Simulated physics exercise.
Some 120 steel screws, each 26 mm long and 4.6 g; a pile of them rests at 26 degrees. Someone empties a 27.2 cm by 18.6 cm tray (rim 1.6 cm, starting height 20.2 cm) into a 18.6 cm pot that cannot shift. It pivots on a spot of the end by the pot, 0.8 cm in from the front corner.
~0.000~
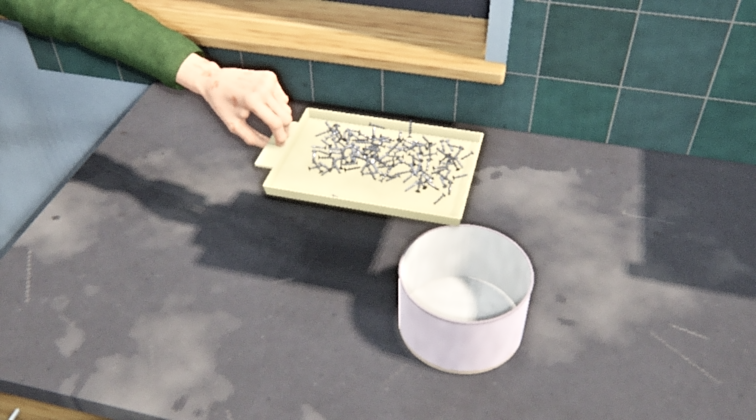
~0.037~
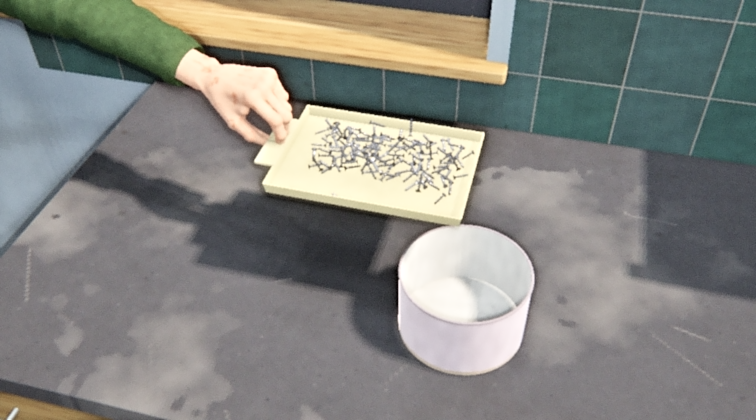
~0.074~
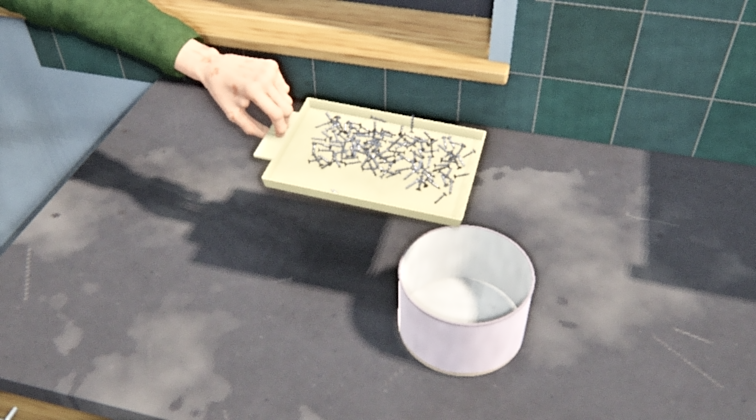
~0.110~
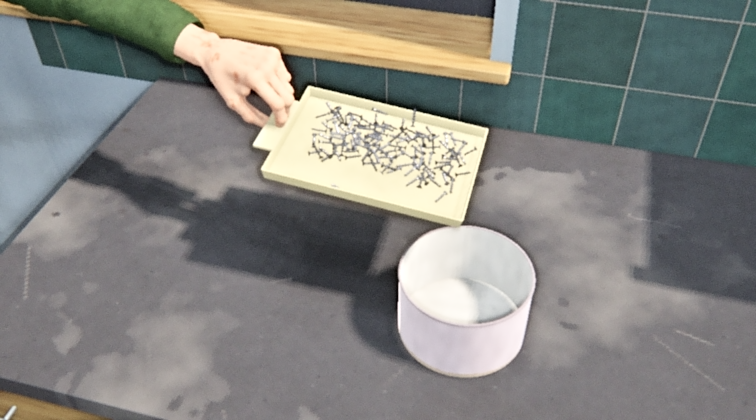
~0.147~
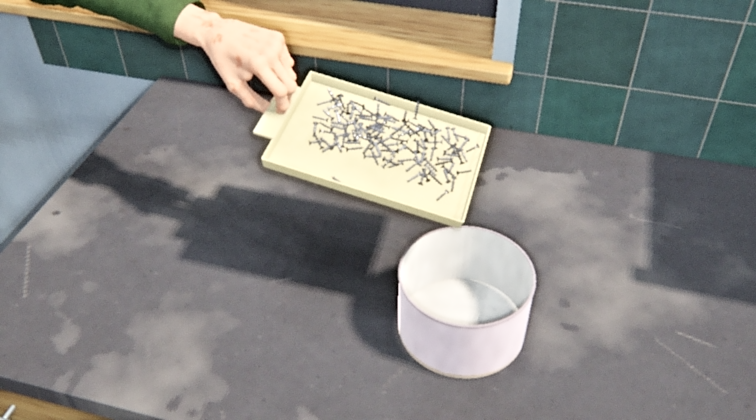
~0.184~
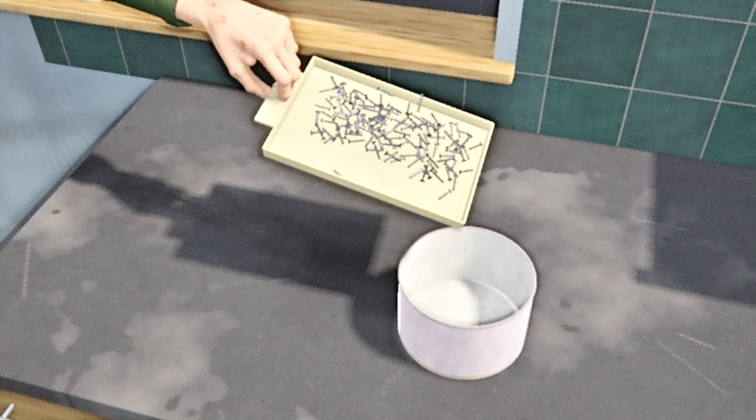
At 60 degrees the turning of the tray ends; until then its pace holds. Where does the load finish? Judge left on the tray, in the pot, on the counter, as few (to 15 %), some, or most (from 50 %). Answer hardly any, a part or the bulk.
Tray: A part, pot: The bulk, counter: Hardly any.
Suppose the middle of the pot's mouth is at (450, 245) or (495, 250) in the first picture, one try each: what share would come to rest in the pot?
Some 40 and 55 per cent.
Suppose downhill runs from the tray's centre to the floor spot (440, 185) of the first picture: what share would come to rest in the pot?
About 35 per cent.
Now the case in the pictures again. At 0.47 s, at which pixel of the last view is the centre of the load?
At about (452, 145).
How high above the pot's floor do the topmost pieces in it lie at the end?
About 2.0 cm.
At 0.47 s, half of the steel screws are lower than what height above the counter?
About 28 cm.
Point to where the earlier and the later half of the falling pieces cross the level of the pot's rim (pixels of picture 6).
At about (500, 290), then at (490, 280).
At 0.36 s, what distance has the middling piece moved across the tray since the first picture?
Some 1 cm.
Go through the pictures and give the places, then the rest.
In the first picture, tray tilt 0 degrees, front corners at (266, 185) and (459, 217); middle of the pieces at (380, 159); pot at (466, 271).
In the second picture, tray tilt 1 degrees, front corners at (265, 182) and (459, 217); middle of the pieces at (381, 157).
In the third picture, tray tilt 3 degrees, front corners at (265, 177) and (460, 218), lowest corner right front; middle of the pieces at (381, 154).
In the fourth picture, tray tilt 7 degrees, front corners at (264, 169) and (461, 219), lowest corner right front; middle of the pieces at (382, 148).
In the fifth picture, tray tilt 12 degrees, front corners at (264, 158) and (462, 220), lowest corner right front; middle of the pieces at (384, 141).
In the sixth picture, tray tilt 17 degrees, front corners at (266, 147) and (463, 221), lowest corner right front; middle of the pieces at (386, 134); pot at (467, 274). The tray's pace is about 135 degrees a second.
Then, at 0.36 s, tilt 40 degrees; the tray holds 100 %, the pot 0 %.
Then, at 0.47 s, tilt 55 degrees; the tray holds 100 %, the pot 0 %.
After 0.72 s, tilt 60 degrees; the tray holds 50 %, the pot 15 %.
In the end, at 1.7 s, tray 30 %, pot 70 %, counter 0 %.
